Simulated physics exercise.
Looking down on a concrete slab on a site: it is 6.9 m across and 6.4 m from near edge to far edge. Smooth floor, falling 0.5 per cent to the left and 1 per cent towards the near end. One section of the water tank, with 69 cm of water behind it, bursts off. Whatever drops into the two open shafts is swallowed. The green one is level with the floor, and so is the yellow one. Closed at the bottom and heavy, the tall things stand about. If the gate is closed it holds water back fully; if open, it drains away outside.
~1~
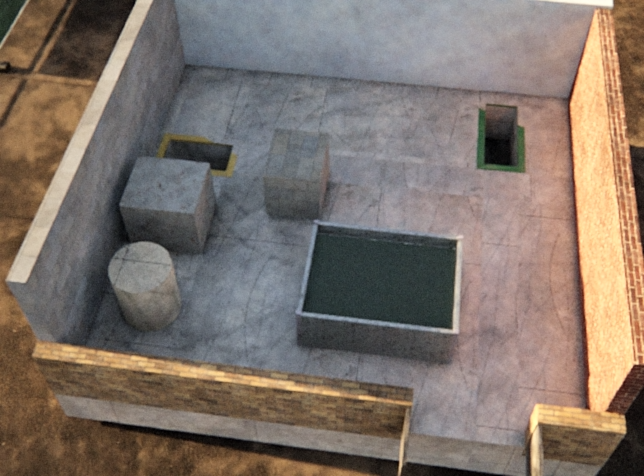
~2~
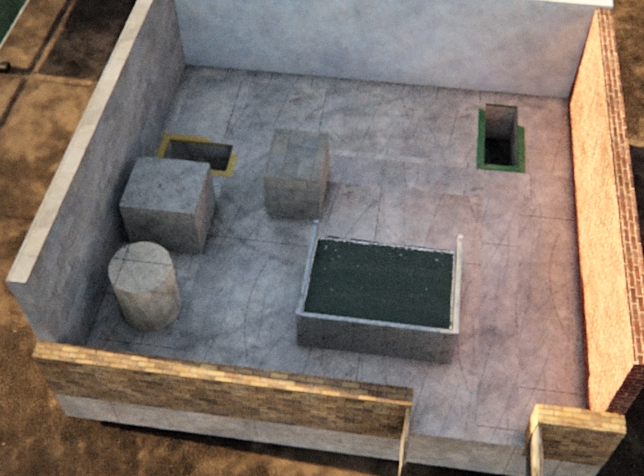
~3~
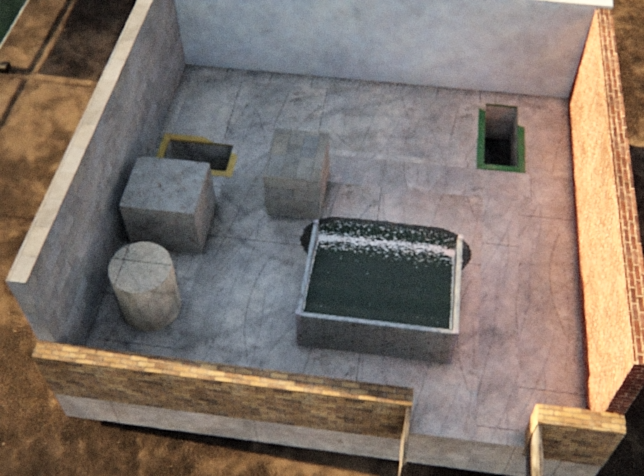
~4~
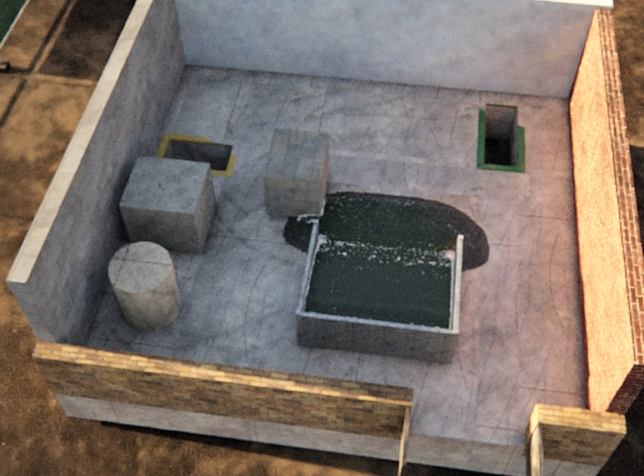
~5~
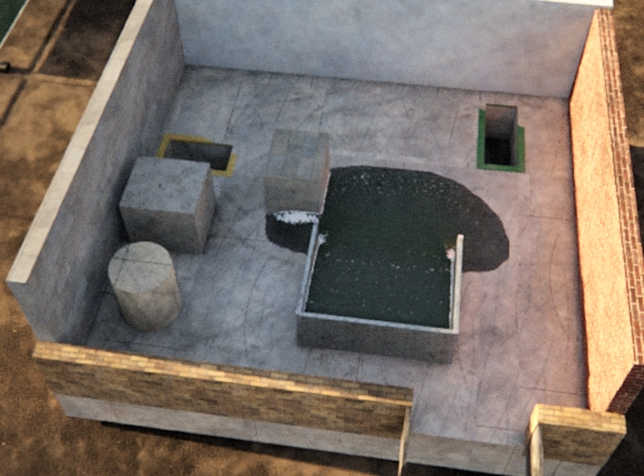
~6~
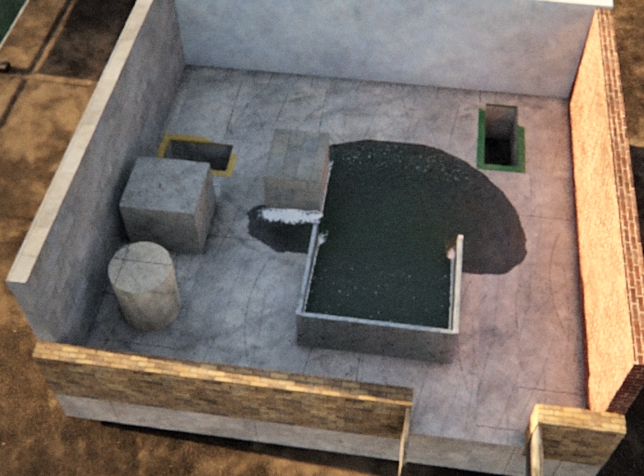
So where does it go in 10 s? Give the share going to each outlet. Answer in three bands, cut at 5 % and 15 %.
Gate opening not even 5 %, green pit more than 15 %, yellow pit over 15 %.
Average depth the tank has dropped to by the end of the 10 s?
The mean depth is around 3 cm.
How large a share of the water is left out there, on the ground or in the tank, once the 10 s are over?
Around 44 per cent of the water.
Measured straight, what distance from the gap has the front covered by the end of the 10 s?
That comes to near 5.6 m out.
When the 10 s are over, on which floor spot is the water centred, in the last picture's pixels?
Around (335, 223) in the last picture.
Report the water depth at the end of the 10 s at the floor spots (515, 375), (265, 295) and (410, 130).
Close to 2, 1 and 2 centimetres.
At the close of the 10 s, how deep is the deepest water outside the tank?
Peak depth: Approx. 5 cm.
A moment later water covers 35 % of the floor and is deepest (30 cm) near (371, 84); gone so far, the gate opening 0 %, the green pit 1 %, the yellow pit 0 %.
Soon after water covers 45 % of the floor and is deepest (33 cm) near (391, 86); gone so far, the gate opening 0 %, the green pit 6 %, the yellow pit 0 %.
Next water covers 55 % of the floor and is deepest (20 cm) near (183, 74); gone so far, the gate opening 0 %, the green pit 16 %, the yellow pit 0 %.
Later on water covers 70 % of the floor and is deepest (10 cm) near (171, 108); gone so far, the gate opening 0 %, the green pit 31 %, the yellow pit 9 %.
At the end water covers 85 % of the floor and is deepest (5 cm) near (73, 372); gone so far, the gate opening 0 %, the green pit 36 %, the yellow pit 19 %.
